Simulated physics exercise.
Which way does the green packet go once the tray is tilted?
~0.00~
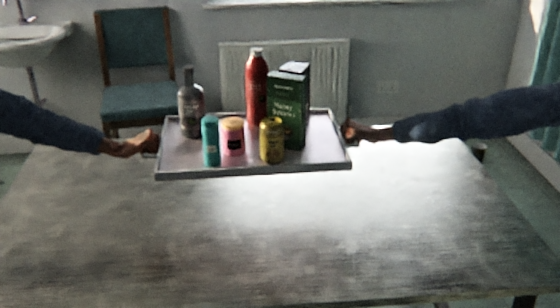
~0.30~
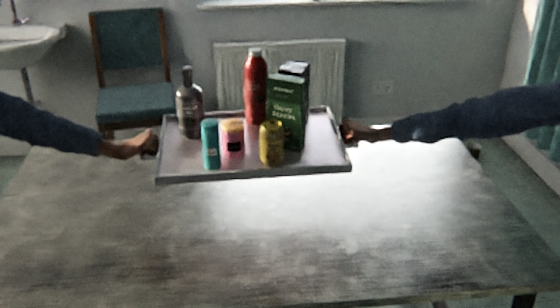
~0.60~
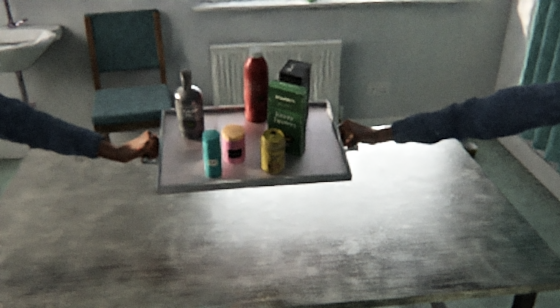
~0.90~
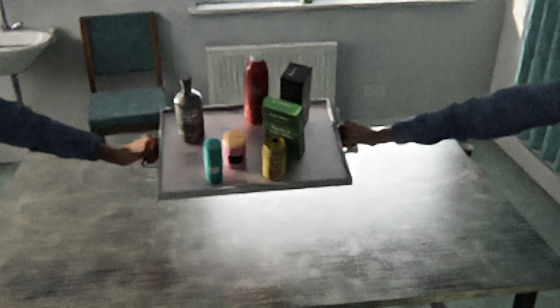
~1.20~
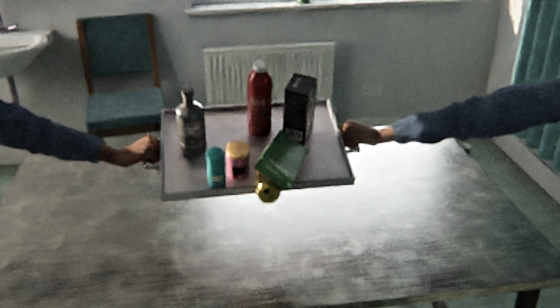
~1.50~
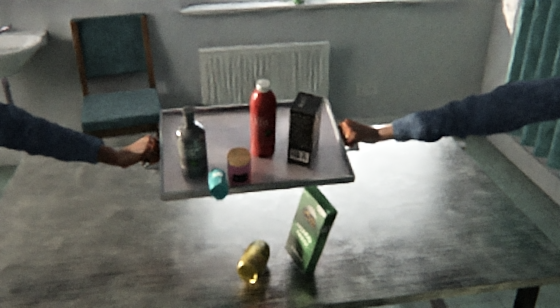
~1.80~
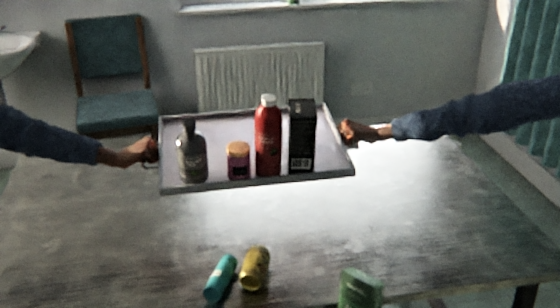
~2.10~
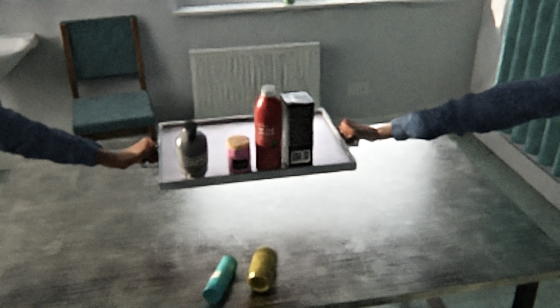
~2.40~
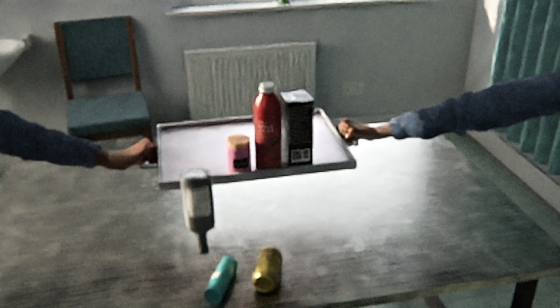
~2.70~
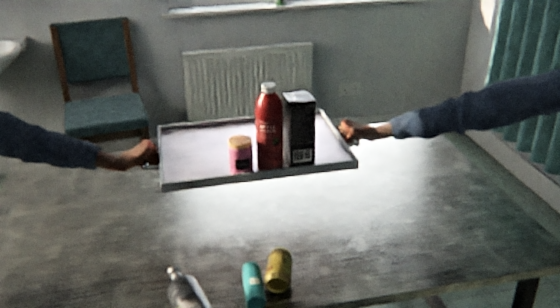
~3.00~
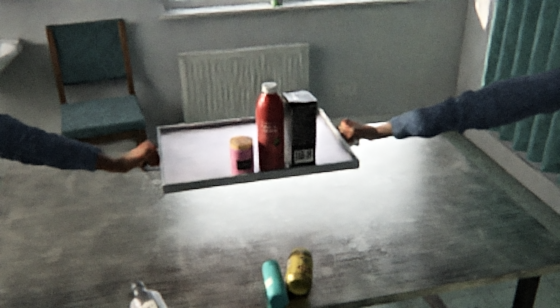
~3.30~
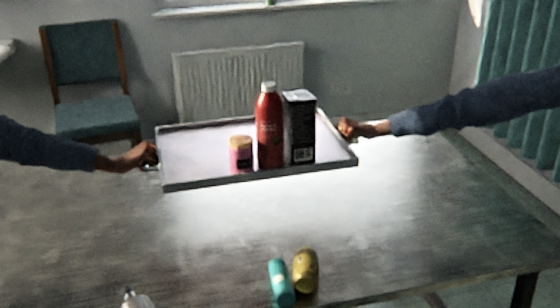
The green packet moves down, tipping off the near edge of the tray and dropping toward the table.
